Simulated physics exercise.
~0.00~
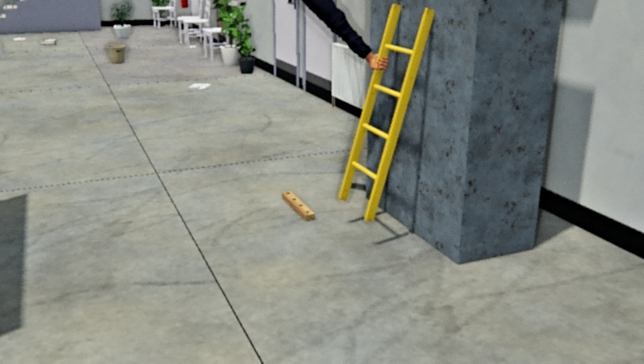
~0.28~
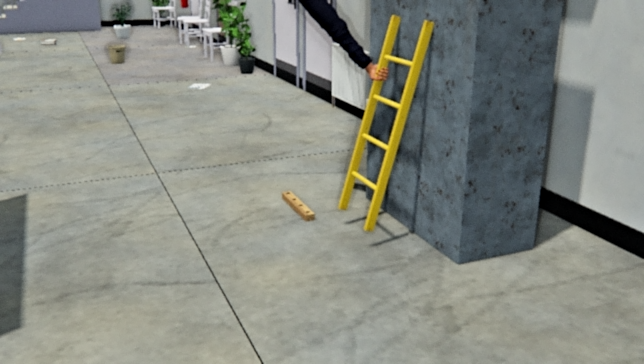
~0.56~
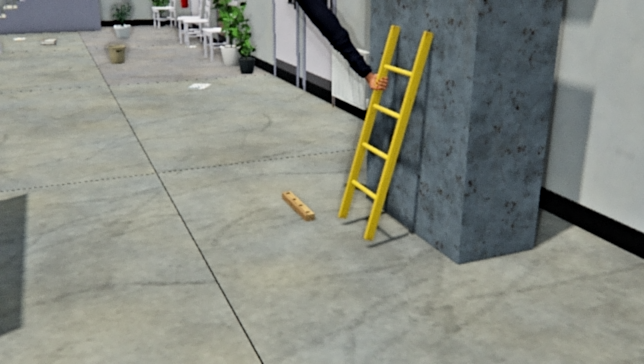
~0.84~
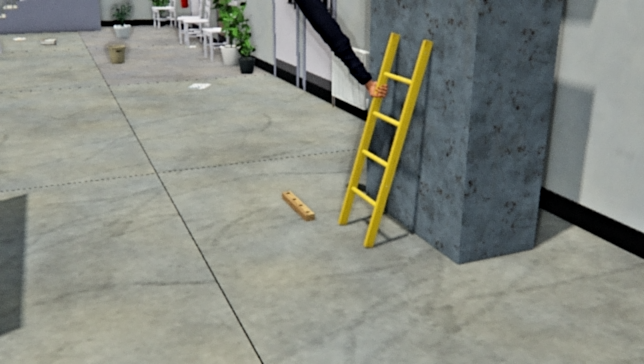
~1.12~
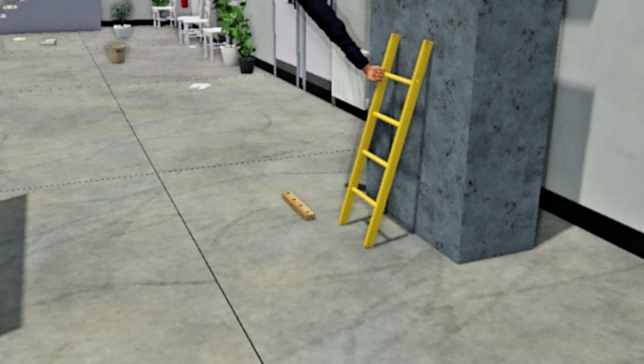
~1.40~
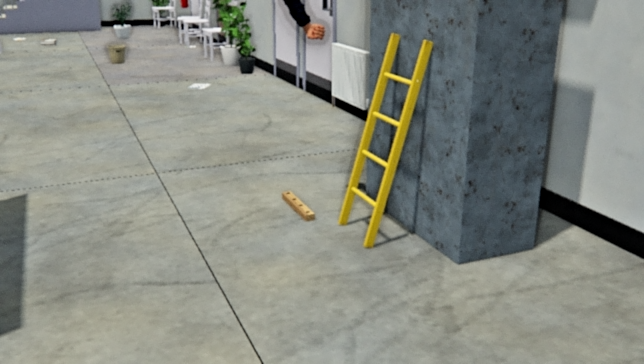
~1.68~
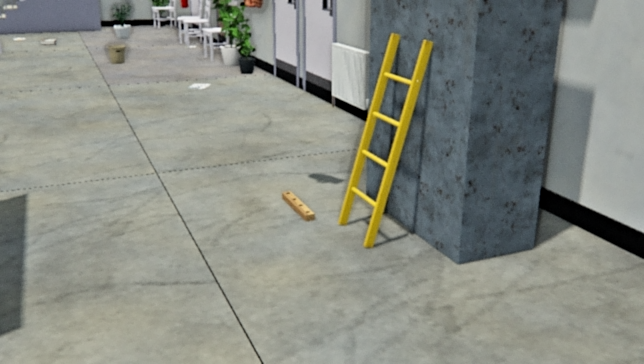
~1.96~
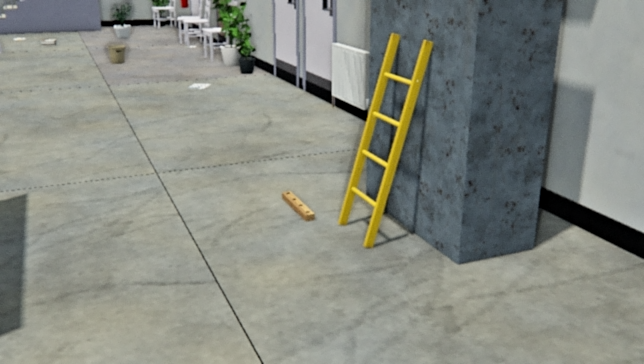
A hand lowers a yellow ladder against a gray pillar, withdraws, and it stays leaning.
